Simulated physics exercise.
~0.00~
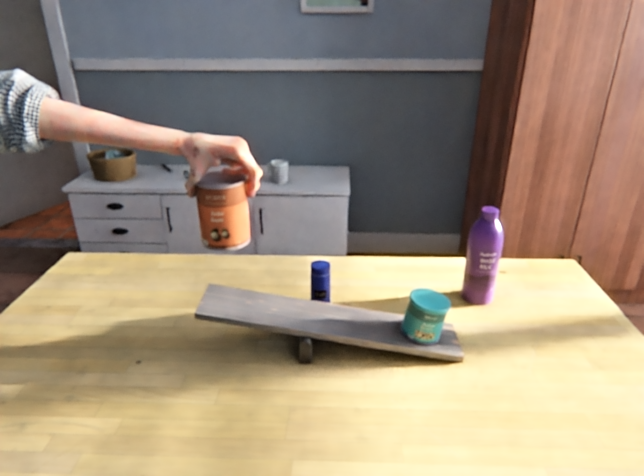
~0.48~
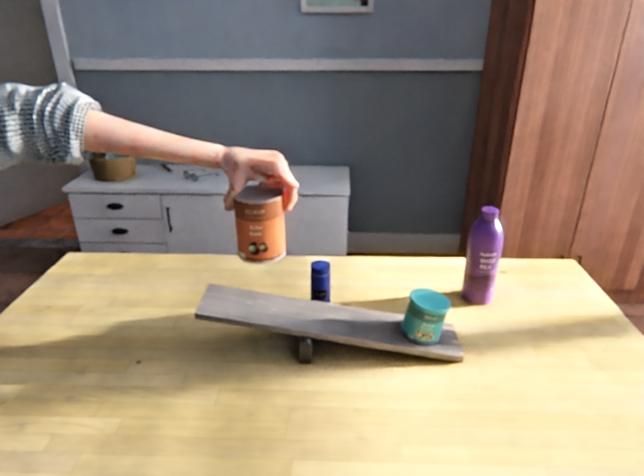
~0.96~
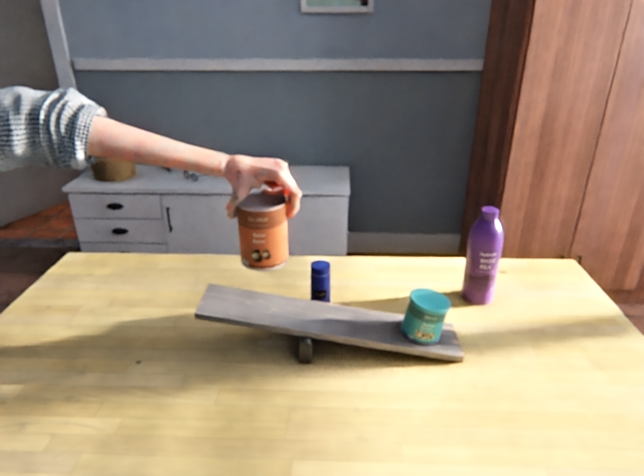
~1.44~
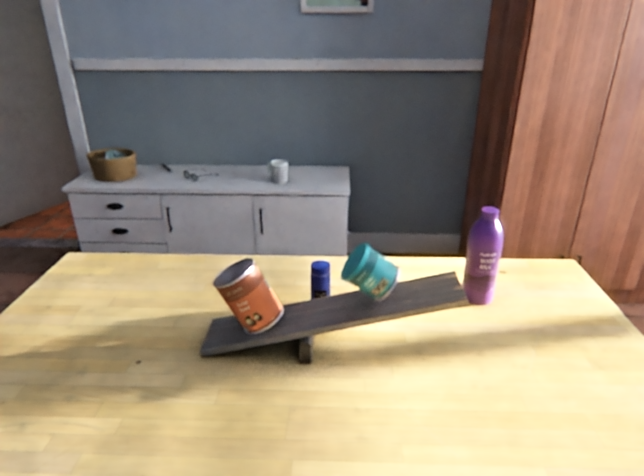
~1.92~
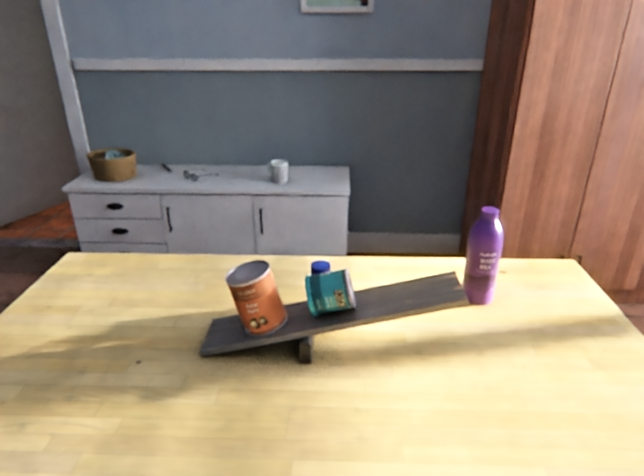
On a wooden table, a hand lowered an orange tin over the raised left end of a plank and let go; the plank swung over, and the turquoise tin tumbled left, ending on its side near the middle while the orange tin leaned.
